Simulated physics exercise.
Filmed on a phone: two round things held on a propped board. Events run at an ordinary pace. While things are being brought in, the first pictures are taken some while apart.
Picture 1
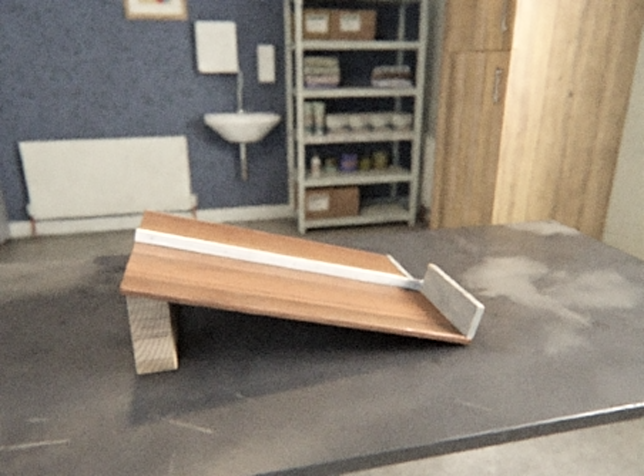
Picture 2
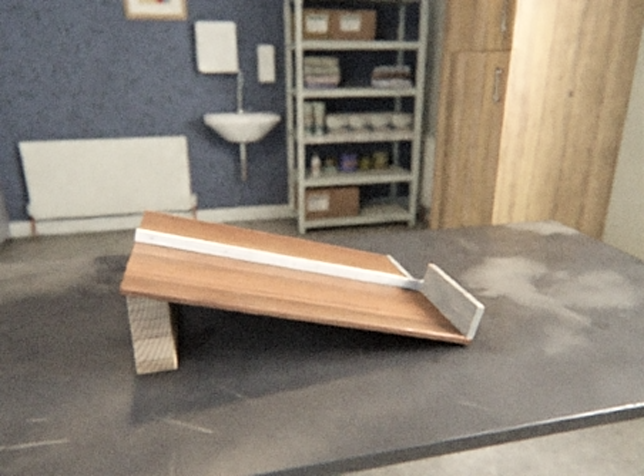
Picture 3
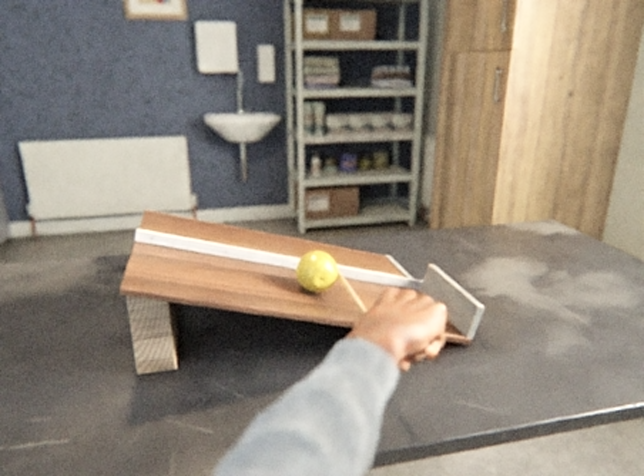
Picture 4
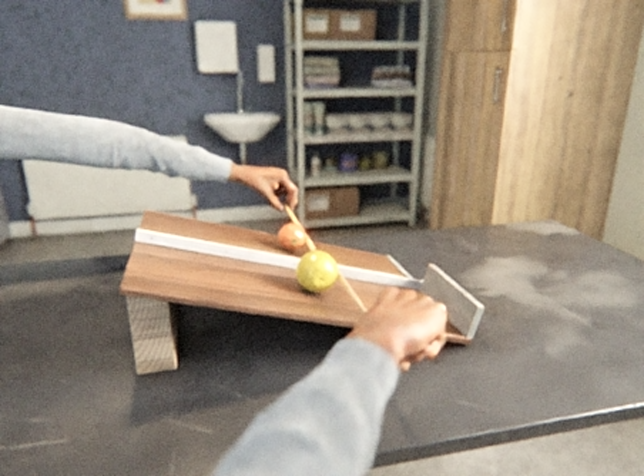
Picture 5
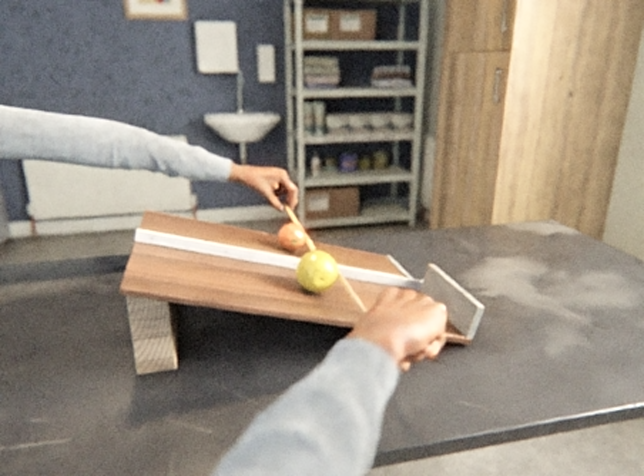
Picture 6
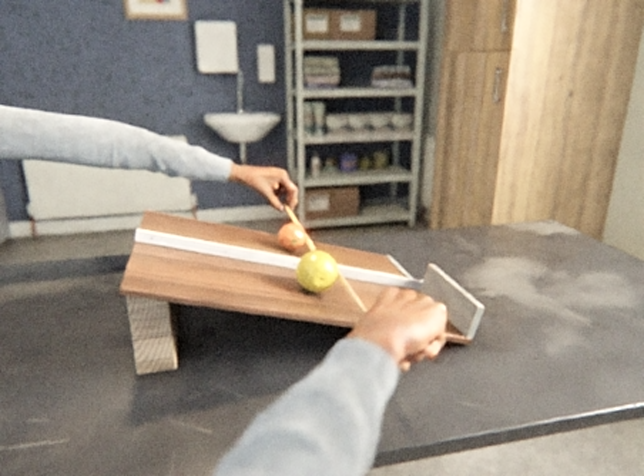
In this clip, a sloping wooden board stands empty on a table, then a hand holds a yellow apple on it with a stick; another hand holds an orange tomato behind it, and everything stays still.
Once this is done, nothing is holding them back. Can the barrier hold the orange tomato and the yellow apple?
Orange tomato: Gone. Yellow apple: Held back.
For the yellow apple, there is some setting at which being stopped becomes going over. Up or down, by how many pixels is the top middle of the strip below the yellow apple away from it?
Roughly 20 pixels down.
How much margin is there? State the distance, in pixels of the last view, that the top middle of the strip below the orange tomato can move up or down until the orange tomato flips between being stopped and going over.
Some 8 pixels, up.
Then, 0.68 s later than the last frame, orange tomato off the board near (440, 264); yellow apple resting against the strip near (430, 292).
When it is over, the orange tomato rolls off the board; the yellow apple stops on the board, near (430, 292).
